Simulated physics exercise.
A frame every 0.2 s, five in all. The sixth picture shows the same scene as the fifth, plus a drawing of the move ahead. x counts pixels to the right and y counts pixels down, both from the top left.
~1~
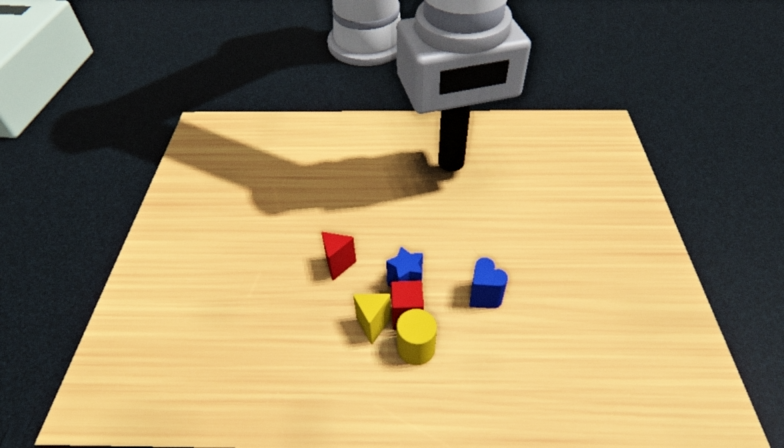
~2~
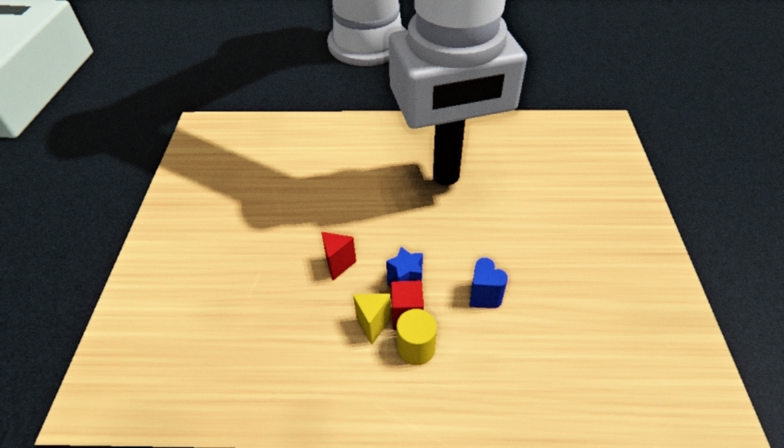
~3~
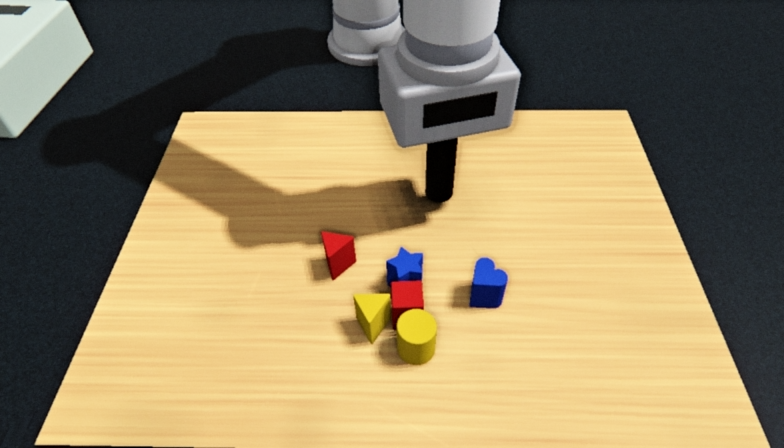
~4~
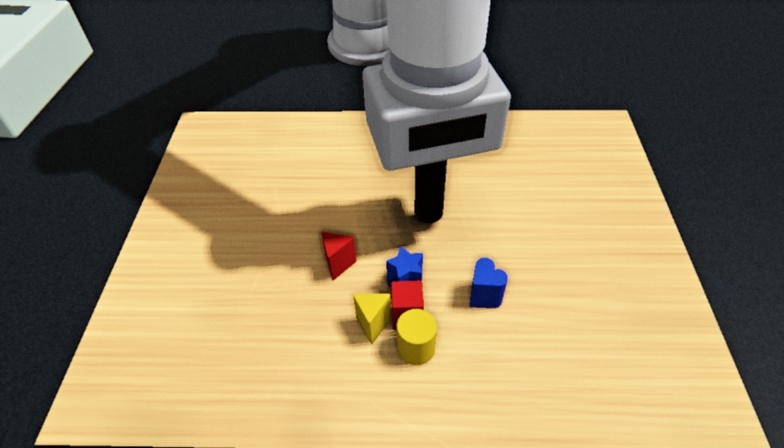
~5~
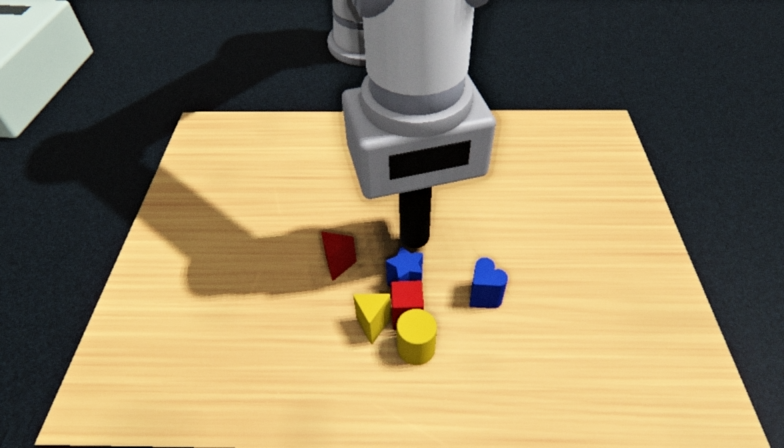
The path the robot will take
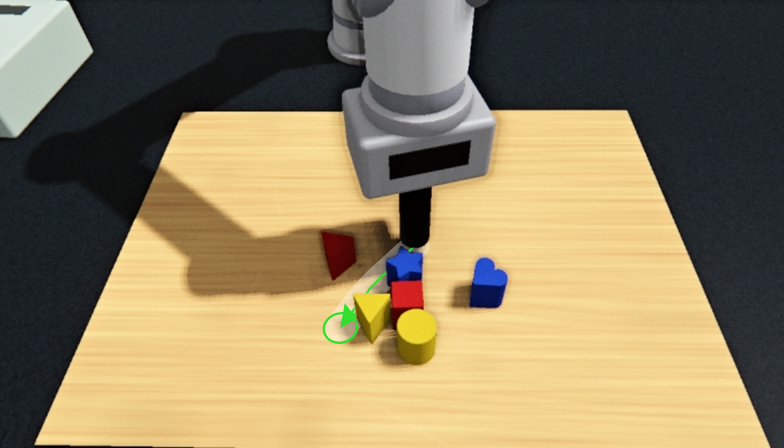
A pale wooden board lies on a dark surface, seen from above at an angle by a still camera. Near its middle sit a red triangular block at left, a blue star, a red square, a yellow triangular block and a yellow cylinder clustered together, and a blue heart at right. A grey robot arm moves its black rod from the back toward the viewer and slightly left, up close behind the star, while the blocks stay still.
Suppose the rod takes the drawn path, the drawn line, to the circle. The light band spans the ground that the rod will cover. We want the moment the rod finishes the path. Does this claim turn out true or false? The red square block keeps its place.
Verdict: False.
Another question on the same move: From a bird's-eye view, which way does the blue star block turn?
Against the clock.
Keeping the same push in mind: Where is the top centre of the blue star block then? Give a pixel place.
The blue star block ends near (391, 282).
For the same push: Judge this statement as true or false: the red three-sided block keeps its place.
The claim holds.
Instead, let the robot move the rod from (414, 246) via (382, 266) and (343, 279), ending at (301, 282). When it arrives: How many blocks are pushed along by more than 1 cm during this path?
One block moves more than 1 cm.
The drawn path runs from (414, 246) through (376, 282) to (340, 328).
What follows on the original path. One third of the way, rod at (388, 261); blue star block at (399, 272), turned 20° anticlockwise; red square block at (410, 301), turned 15° anticlockwise; yellow cylinder at (420, 332).
Two thirds of the way, rod at (363, 288); blue star block at (391, 281), turned 85° anticlockwise; red square block at (414, 304), turned 10° anticlockwise; yellow cylinder at (422, 336).
At the end, rod at (339, 319); red three-sided block not moved; yellow three-sided block at (369, 315), turned 40° anticlockwise; blue star block at (391, 282), turned 90° anticlockwise; red square block at (414, 304), turned 10° anticlockwise; yellow cylinder at (422, 336).
